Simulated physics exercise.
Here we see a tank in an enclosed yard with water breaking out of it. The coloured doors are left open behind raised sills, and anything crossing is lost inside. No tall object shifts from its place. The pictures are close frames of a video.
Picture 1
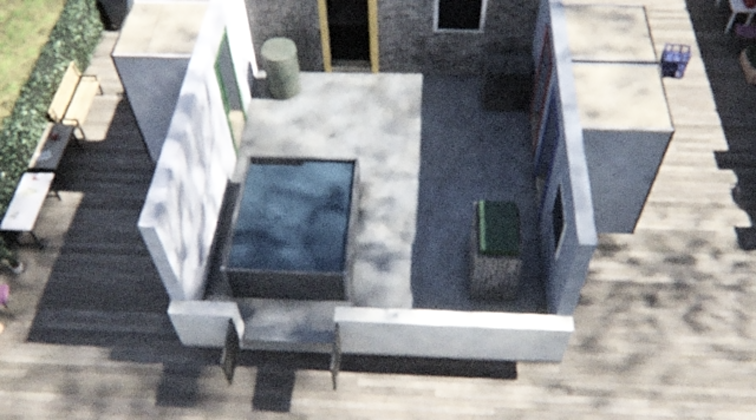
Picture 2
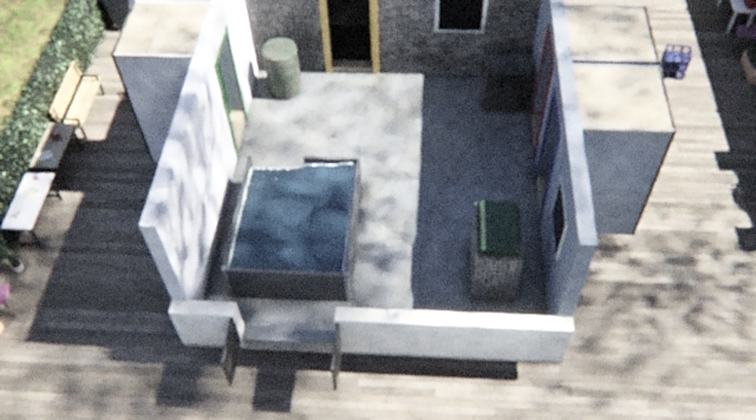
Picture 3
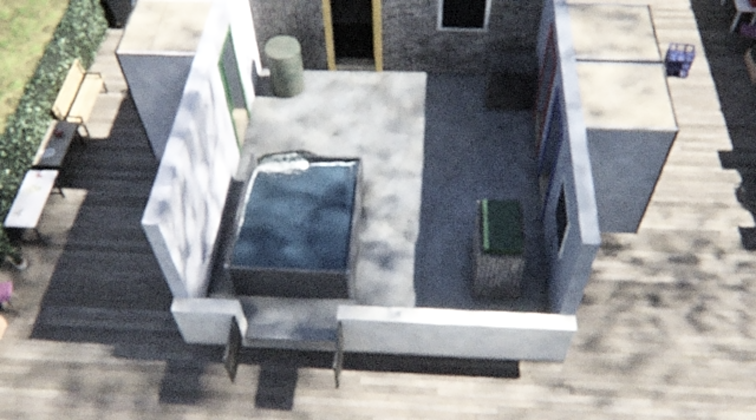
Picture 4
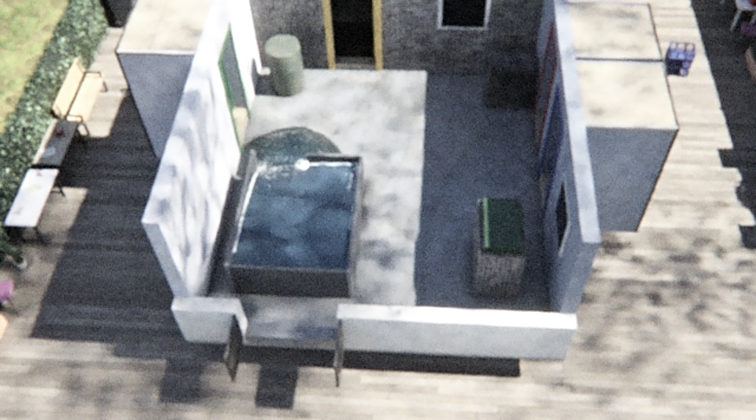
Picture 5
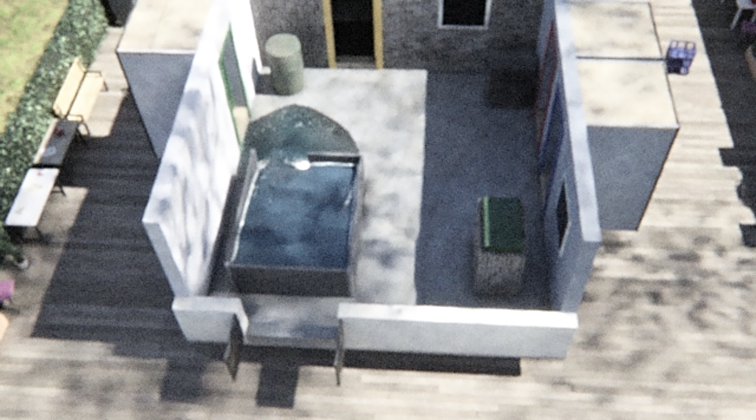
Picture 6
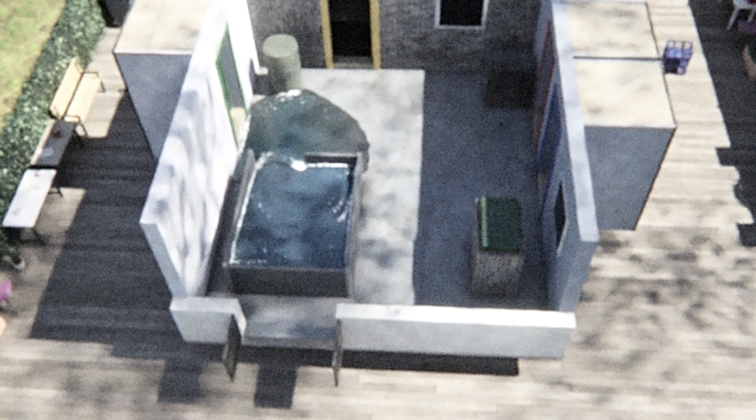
The clip shows a dark-sided tank of water in a walled yard, its surface still at first, then rippling as water pours over the far side and spreads across the pale paving toward a green barrel near the back.
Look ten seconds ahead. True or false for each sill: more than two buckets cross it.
Green door - false; blue door - false; yellow door - true; red door - false.
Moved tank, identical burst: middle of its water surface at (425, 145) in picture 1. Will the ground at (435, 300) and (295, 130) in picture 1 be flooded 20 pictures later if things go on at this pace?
Unflooded, then submerged.
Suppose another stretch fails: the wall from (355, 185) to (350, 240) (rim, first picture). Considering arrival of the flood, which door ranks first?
I'd pick the blue one.
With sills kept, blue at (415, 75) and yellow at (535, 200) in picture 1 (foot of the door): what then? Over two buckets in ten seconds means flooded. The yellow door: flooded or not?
In that case the yellow one stays unflooded.
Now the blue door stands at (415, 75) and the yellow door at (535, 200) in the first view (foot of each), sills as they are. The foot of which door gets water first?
Answer: The green one.
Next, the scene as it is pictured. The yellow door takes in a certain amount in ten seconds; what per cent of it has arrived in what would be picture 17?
Approximately 35 per cent.
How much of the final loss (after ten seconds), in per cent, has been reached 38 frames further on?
Roughly 55 percent.
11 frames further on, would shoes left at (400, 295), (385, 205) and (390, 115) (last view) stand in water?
Result, in that order: Not wetted / not wetted / wetted.
A moment on, water covers 25 % of the floor; the green door wet at the sill, nothing in, the blue door not reached, the yellow door wet at the sill, nothing in, the red door not reached.
Next, water covers 30 % of the floor; the green door wet at the sill, nothing in, the blue door not reached, the yellow door over two buckets in, the red door not reached.
Then, water covers 45 % of the floor; the green door under two buckets in, the blue door not reached, the yellow door far over two buckets in, the red door not reached.
Later, water covers 70 % of the floor; the green door under two buckets in, the blue door wet at the sill, nothing in, the yellow door far over two buckets in, the red door wet at the sill, nothing in.
In the end, water covers 95 % of the floor; the green door under two buckets in, the blue door wet at the sill, nothing in, the yellow door far over two buckets in, the red door wet at the sill, nothing in.
